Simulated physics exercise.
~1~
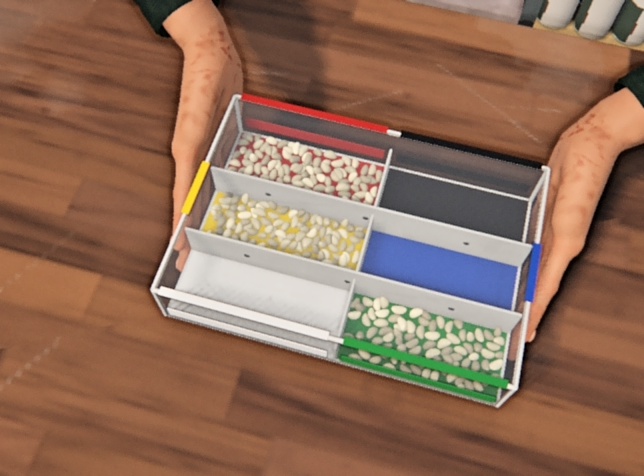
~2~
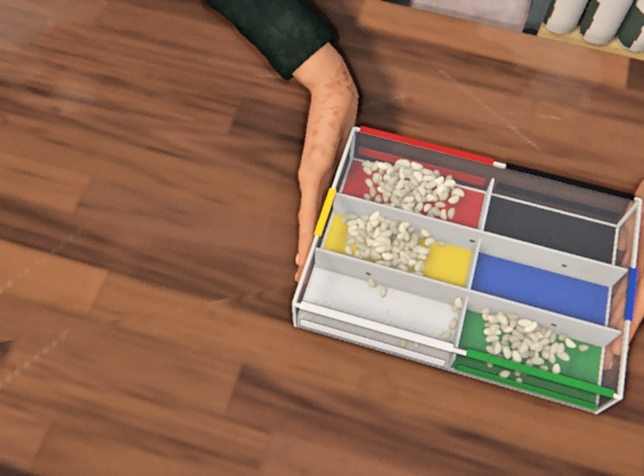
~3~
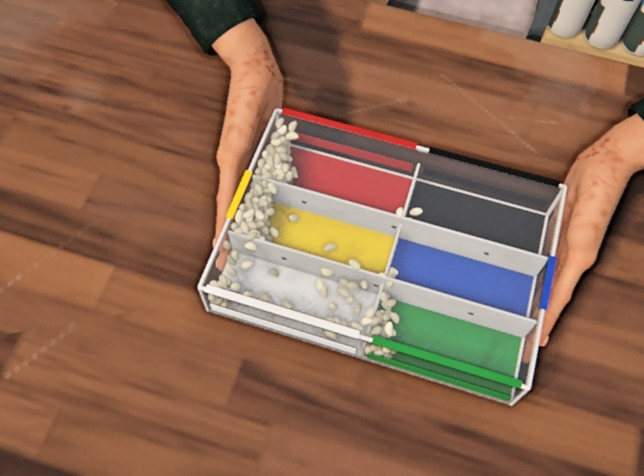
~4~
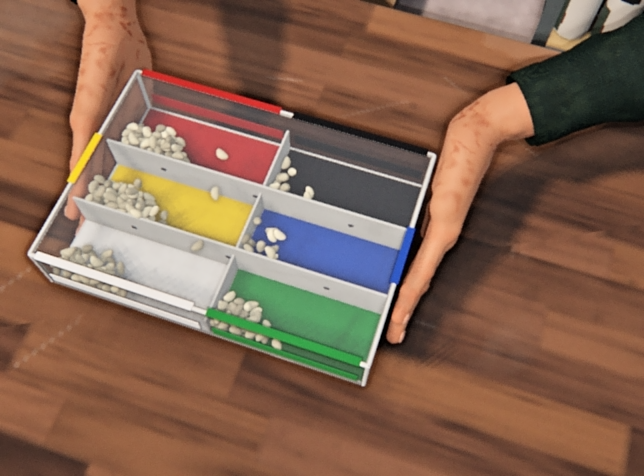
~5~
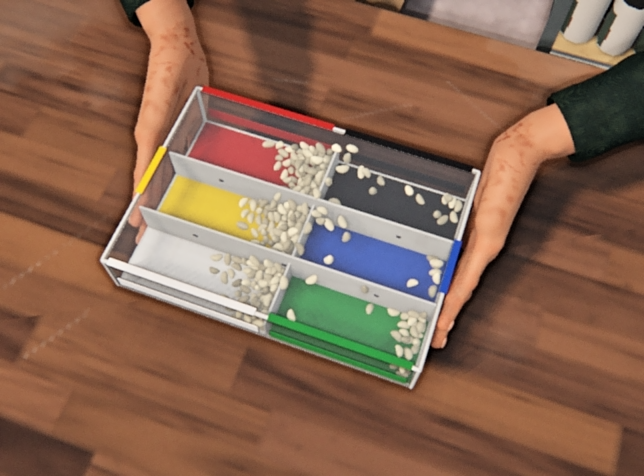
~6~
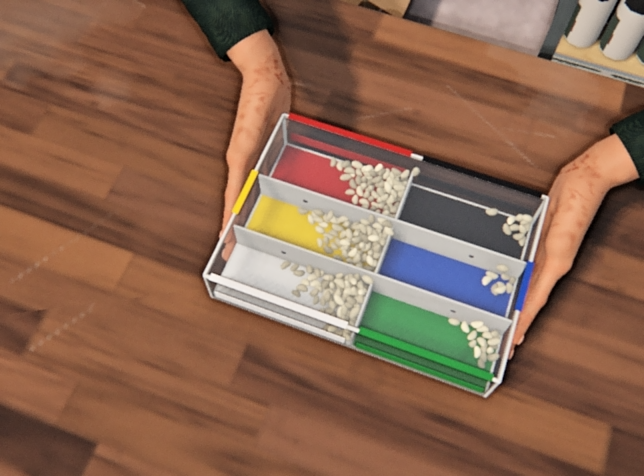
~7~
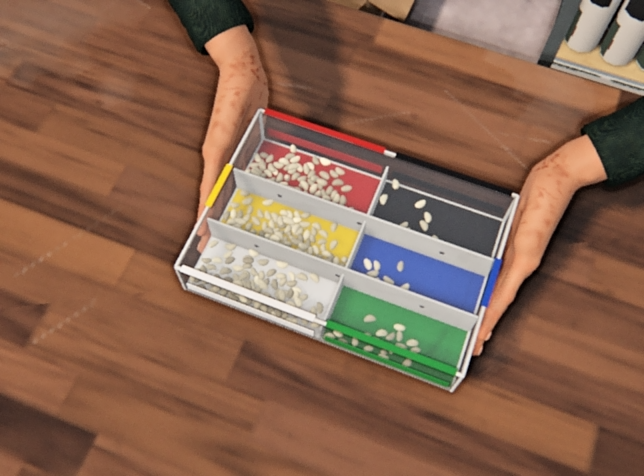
On a wooden table, two hands shaking a lidded six-compartment box side to side, white beans spreading but mostly staying left.
